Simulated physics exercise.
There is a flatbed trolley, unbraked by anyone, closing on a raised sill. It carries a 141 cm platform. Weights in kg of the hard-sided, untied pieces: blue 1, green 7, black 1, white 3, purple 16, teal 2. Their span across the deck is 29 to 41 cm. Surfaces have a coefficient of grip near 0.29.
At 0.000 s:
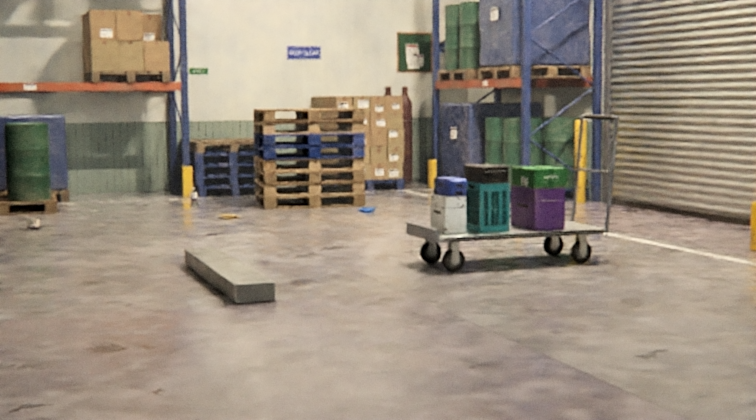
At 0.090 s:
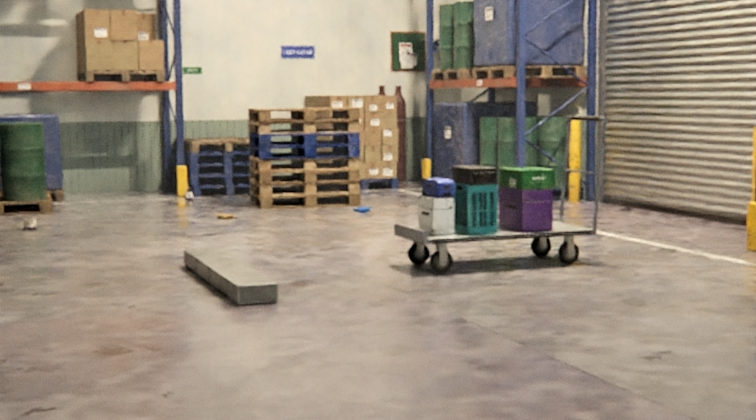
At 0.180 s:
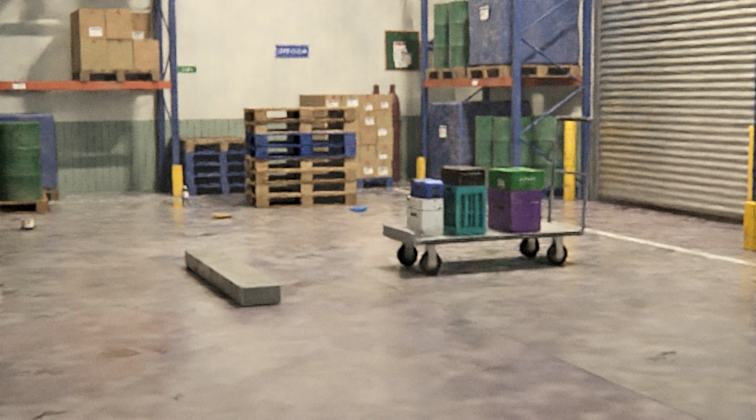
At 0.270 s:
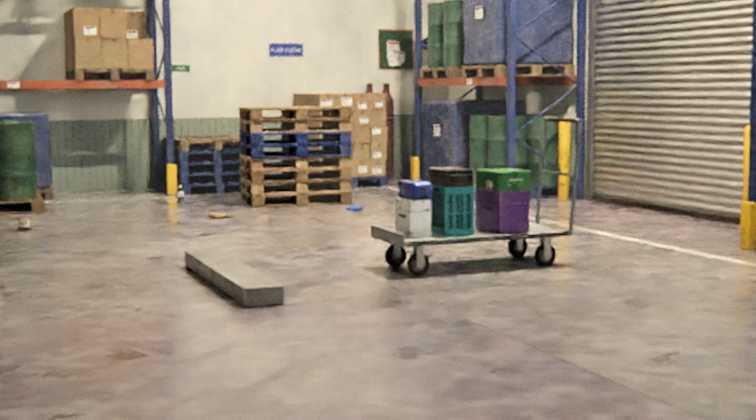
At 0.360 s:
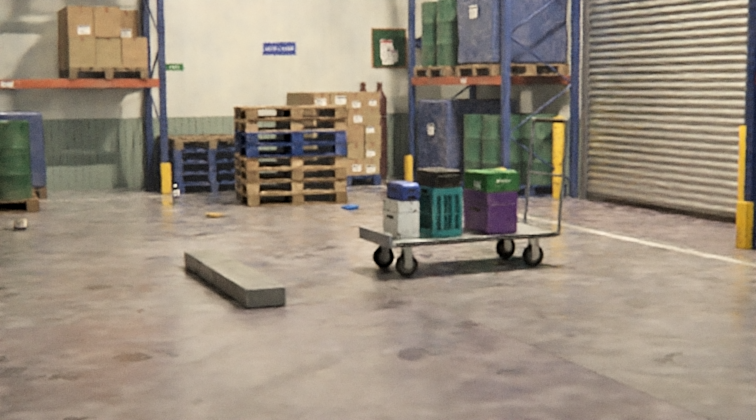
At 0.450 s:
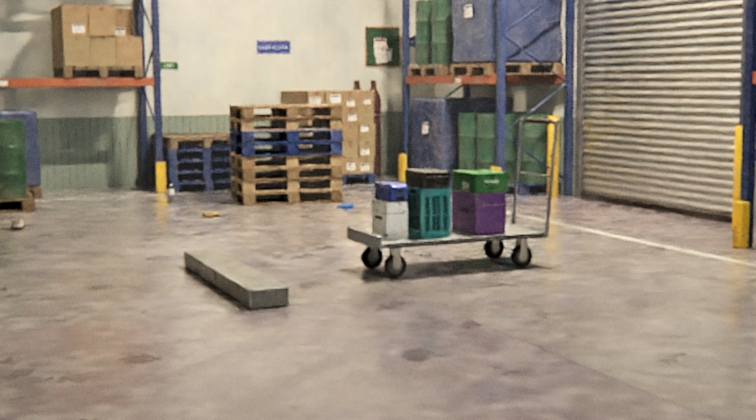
A flatbed trolley carrying white, teal and purple containers with blue, dark and green tops rolls slowly leftward across a warehouse floor toward a low raised sill, its load keeping its places, while stacked pallets and shelving stand behind.
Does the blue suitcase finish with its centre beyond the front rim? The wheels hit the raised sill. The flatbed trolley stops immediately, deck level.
Yes.
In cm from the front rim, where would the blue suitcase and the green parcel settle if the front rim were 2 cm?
Result: Blue item 40 beyond the rim; green item 80 short of it.
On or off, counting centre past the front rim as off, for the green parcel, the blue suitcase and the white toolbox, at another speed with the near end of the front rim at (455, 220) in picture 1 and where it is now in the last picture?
In that case green on, blue off, white on.
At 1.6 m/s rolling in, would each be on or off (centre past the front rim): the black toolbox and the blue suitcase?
In that case black off, blue off.
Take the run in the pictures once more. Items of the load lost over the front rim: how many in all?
Looks like the number is 1.
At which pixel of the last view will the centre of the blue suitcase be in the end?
End point: About (178, 278) px.
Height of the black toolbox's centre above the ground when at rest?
Near 70 cm.
After 1.35 s the deck stops.
After 1.50 s the blue suitcase is 11 cm behind the rim, tilted 5°, near (251, 198) in the last picture's view.
After 1.75 s the blue suitcase is 1 cm past the rim, tilted 30°, near (234, 202) in the last picture's view.
After 2.15 s the blue suitcase is 25 cm past the rim, tilted 170°, near (204, 261) in the last picture's view.
At rest, 2.6 s, past the rim, blue suitcase; behind it, green parcel, black toolbox, white toolbox, purple toolbox and teal crate.
